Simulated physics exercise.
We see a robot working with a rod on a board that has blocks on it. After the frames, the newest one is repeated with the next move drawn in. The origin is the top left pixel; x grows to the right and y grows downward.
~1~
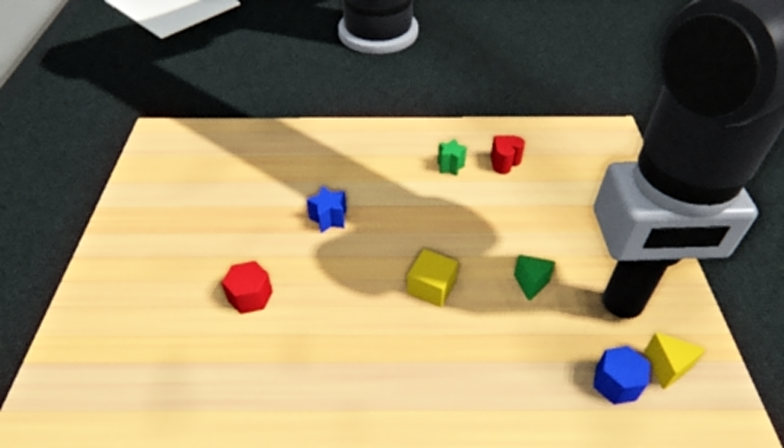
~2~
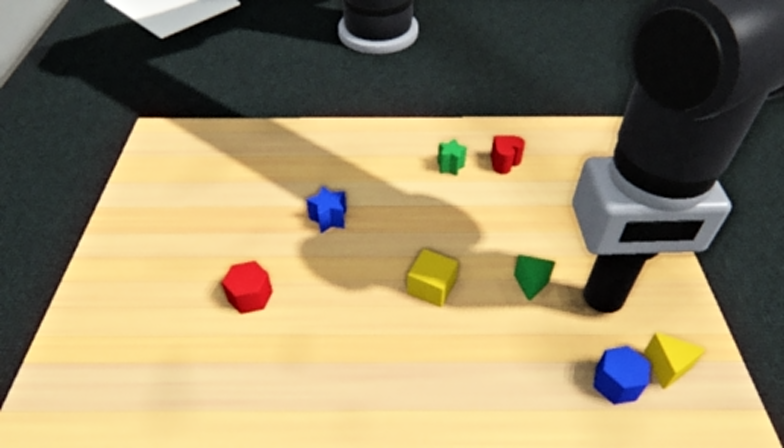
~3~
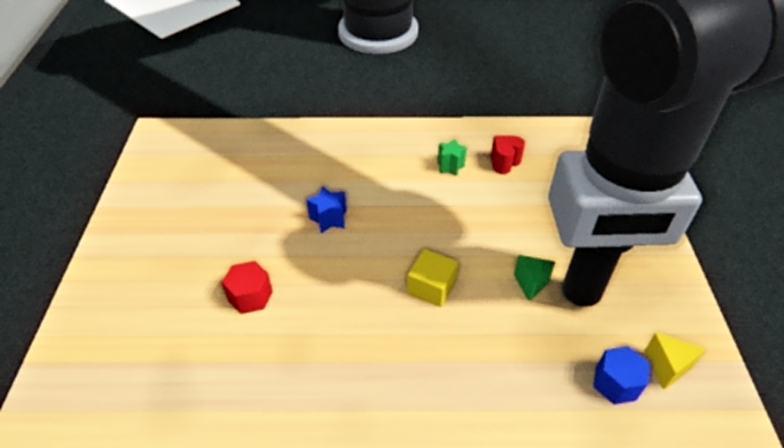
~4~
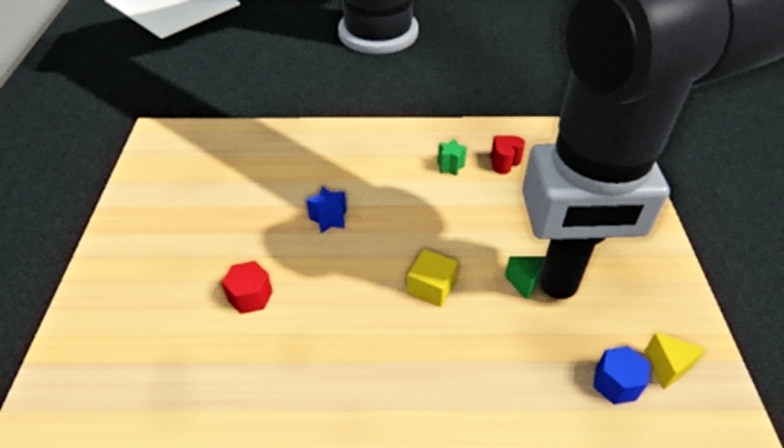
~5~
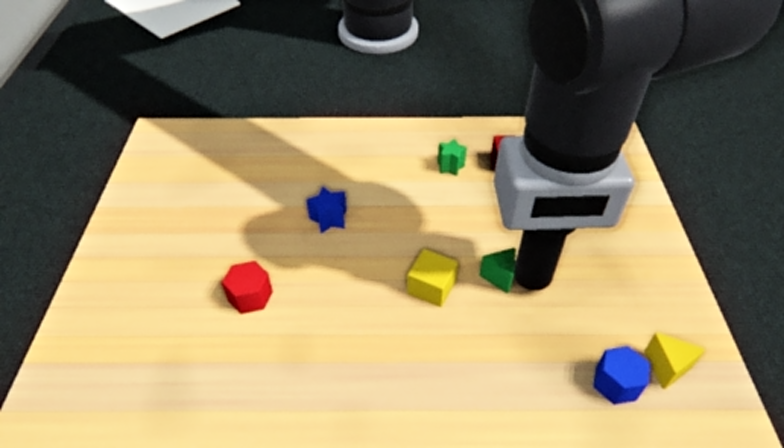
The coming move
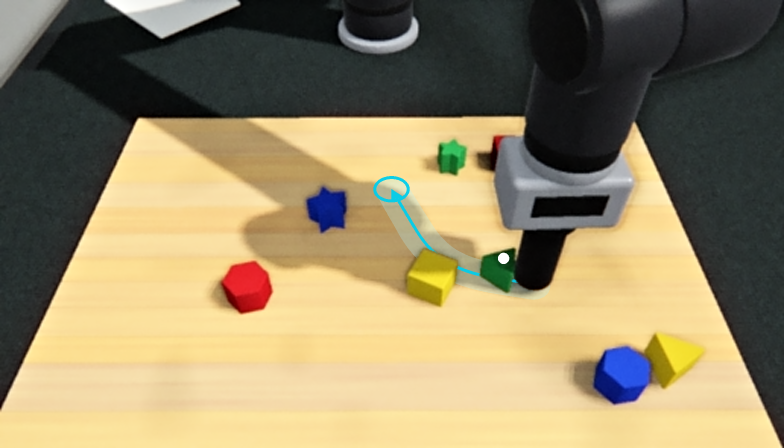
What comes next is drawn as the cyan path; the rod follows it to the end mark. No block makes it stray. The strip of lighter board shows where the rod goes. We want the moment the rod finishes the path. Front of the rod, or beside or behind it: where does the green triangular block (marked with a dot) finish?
The rod will have lost it.
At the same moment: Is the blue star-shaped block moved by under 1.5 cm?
I'd say yes.
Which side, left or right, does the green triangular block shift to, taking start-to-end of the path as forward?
The green triangular block is shifted sideways to the left, facing along the path from start to end.
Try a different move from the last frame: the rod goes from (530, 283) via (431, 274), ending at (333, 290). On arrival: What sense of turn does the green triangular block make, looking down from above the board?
My prediction: CW.
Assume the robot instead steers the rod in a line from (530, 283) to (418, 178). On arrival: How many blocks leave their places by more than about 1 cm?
It shifts a single block.
Drawn move, from (530, 283) via (461, 269) and (417, 231), ending at (391, 189); the dot is on the green triangular block.
What follows on the original path. One third of the way, rod (462, 260); yellow square piece (427, 270); green triangular block (431, 245), turned 15° anticlockwise.
Two thirds of the way, rod (417, 222); yellow square piece (427, 270); green triangular block (397, 231), turned 40° anticlockwise.
At the end, rod (391, 181); blue star-shaped block still; yellow square piece (427, 270); green triangular block (397, 231), turned 40° anticlockwise.
